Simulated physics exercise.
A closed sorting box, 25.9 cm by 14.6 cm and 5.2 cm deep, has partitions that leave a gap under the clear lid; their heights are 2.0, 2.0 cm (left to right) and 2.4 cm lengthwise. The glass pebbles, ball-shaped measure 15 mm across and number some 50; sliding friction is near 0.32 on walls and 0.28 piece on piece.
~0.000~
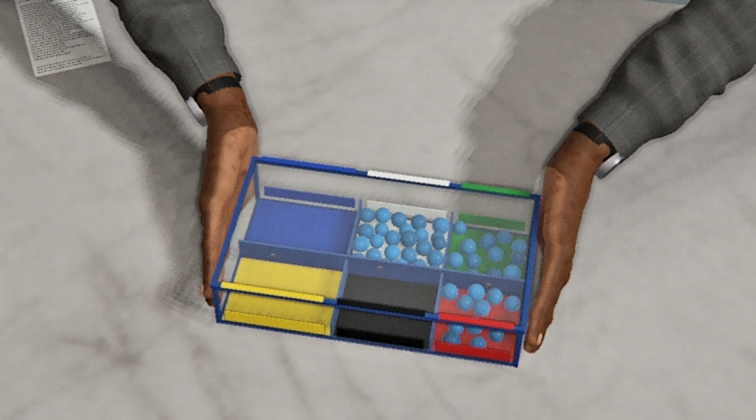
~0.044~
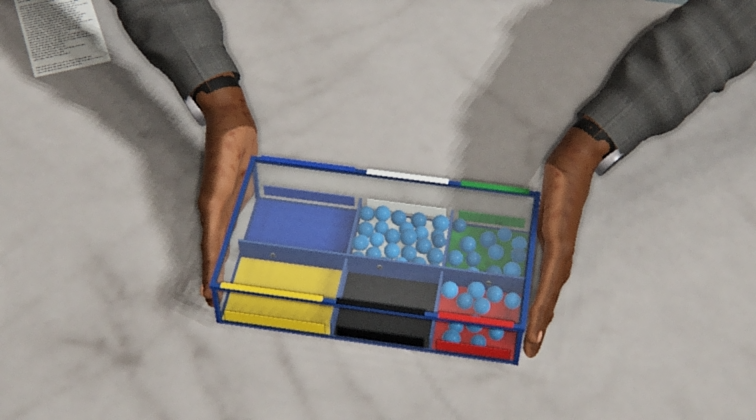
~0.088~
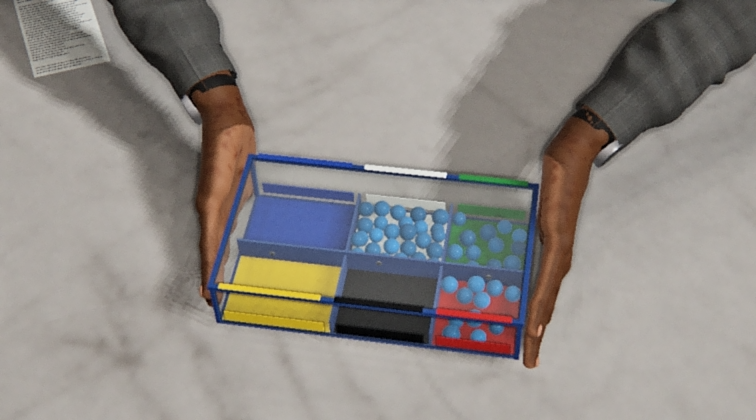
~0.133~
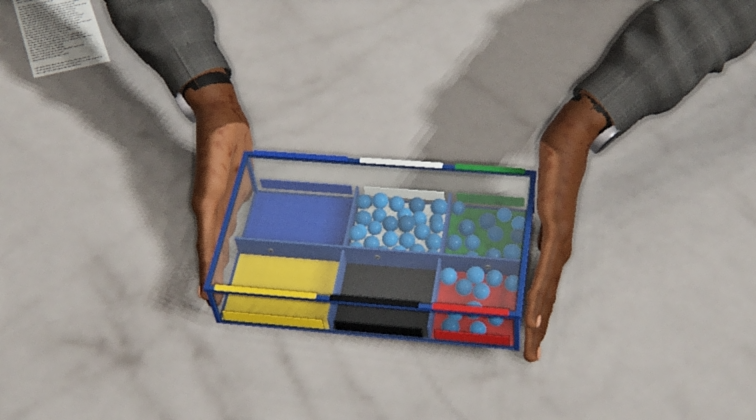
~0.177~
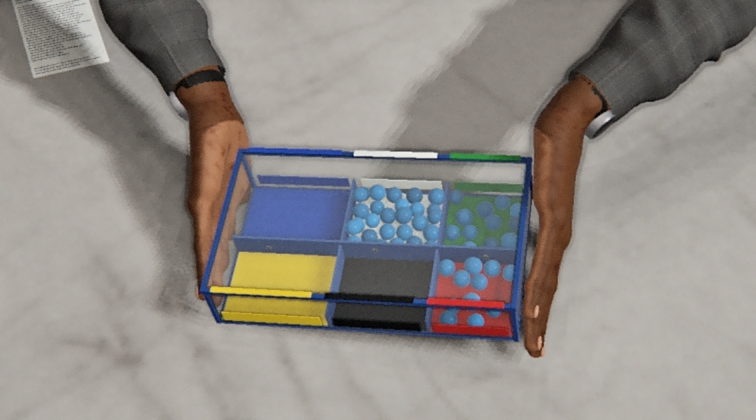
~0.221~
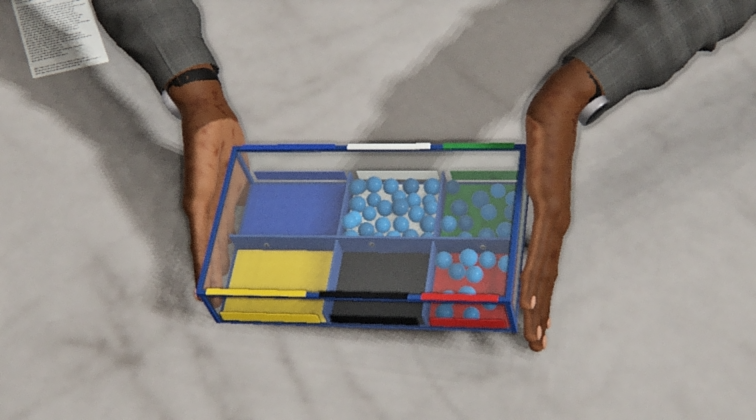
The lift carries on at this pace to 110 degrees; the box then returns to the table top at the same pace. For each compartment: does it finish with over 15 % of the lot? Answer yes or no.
Red compartment: No; blue compartment: No; green compartment: No; yellow compartment: Yes; white compartment: No; black compartment: No.
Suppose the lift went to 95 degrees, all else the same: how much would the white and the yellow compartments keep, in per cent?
Then: White 0; yellow 80.
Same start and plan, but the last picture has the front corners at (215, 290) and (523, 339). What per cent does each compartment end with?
Red 65, blue 0, green 0, yellow 0, white 0, black 35.
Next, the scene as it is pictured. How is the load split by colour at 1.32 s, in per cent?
Red 10, blue 10, green 10, yellow 30, white 20, black 25.
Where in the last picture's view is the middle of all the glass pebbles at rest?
Near (274, 288).
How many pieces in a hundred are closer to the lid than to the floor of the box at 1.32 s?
Roughly 90 per cent.
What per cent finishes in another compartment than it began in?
About 100 per cent.
After 1.32 s, tilt 110 degrees; red 10 %, blue 10 %, green 10 %, yellow 30 %, white 20 %, black 25 %.
After 2.06 s, tilt 50 degrees; blue 5 %, yellow 90 %, black 5 %.
After 2.82 s, tilt 0 degrees; blue 5 %, yellow 90 %, black 5 %.
By 3.6 s all is still; red 0 %, blue 5 %, green 0 %, yellow 90 %, white 0 %, black 5 %.
